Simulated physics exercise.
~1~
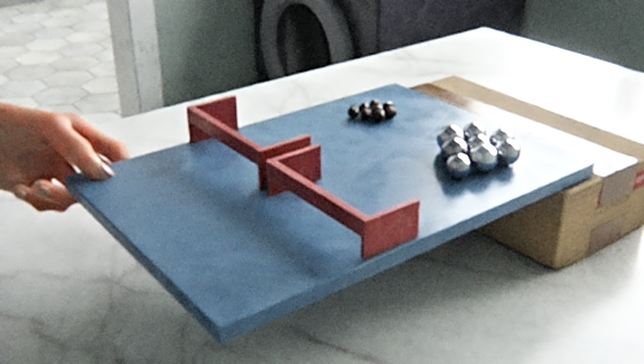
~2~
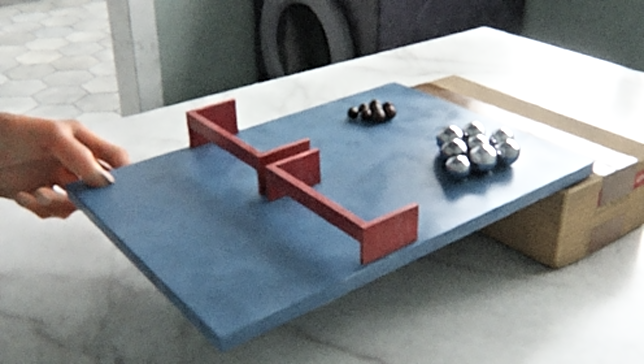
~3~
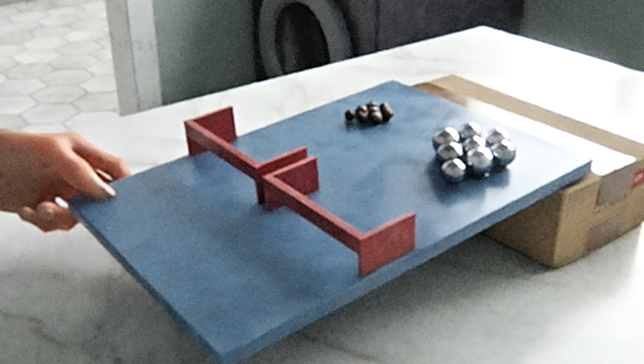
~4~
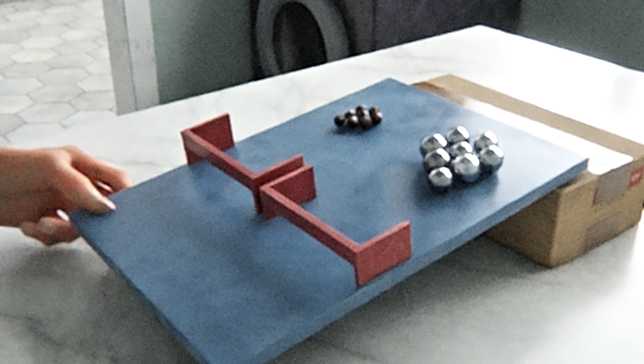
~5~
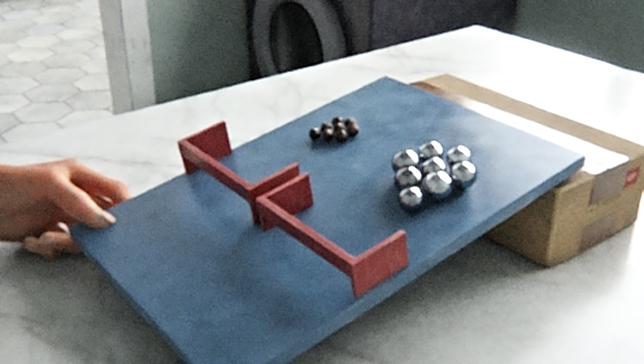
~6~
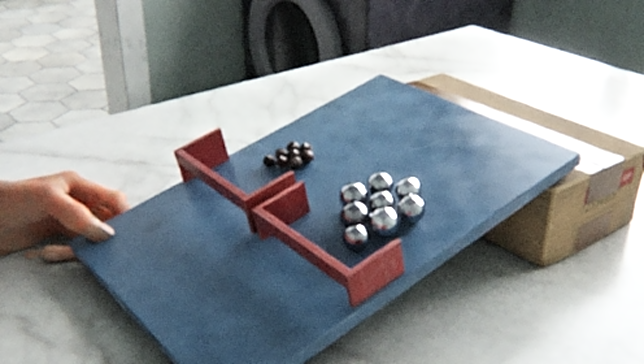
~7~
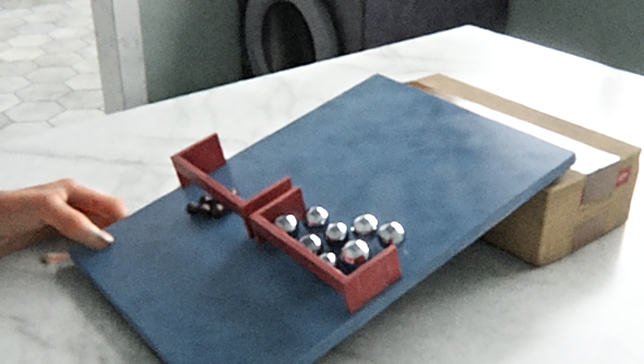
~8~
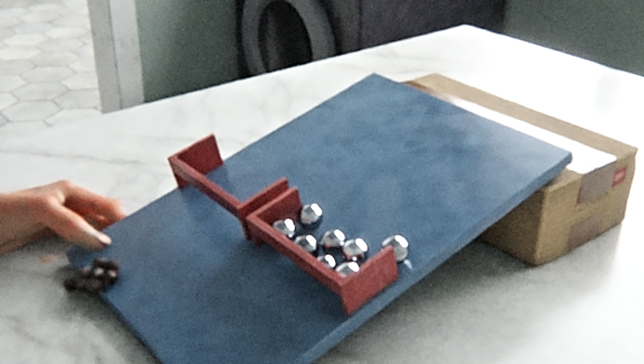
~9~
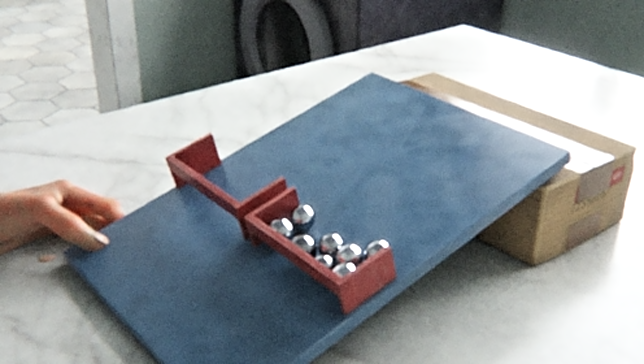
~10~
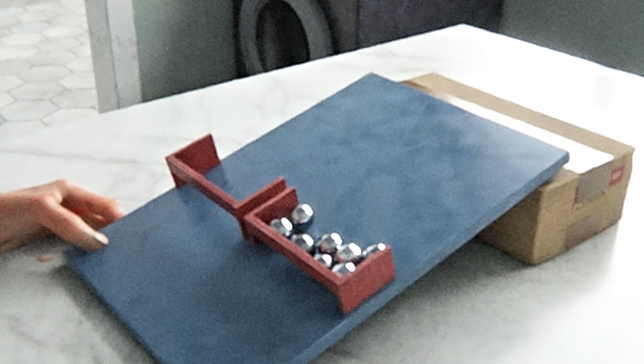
Silver balls roll down a tilting blue board and stop behind a red bar; darker ones pass under.
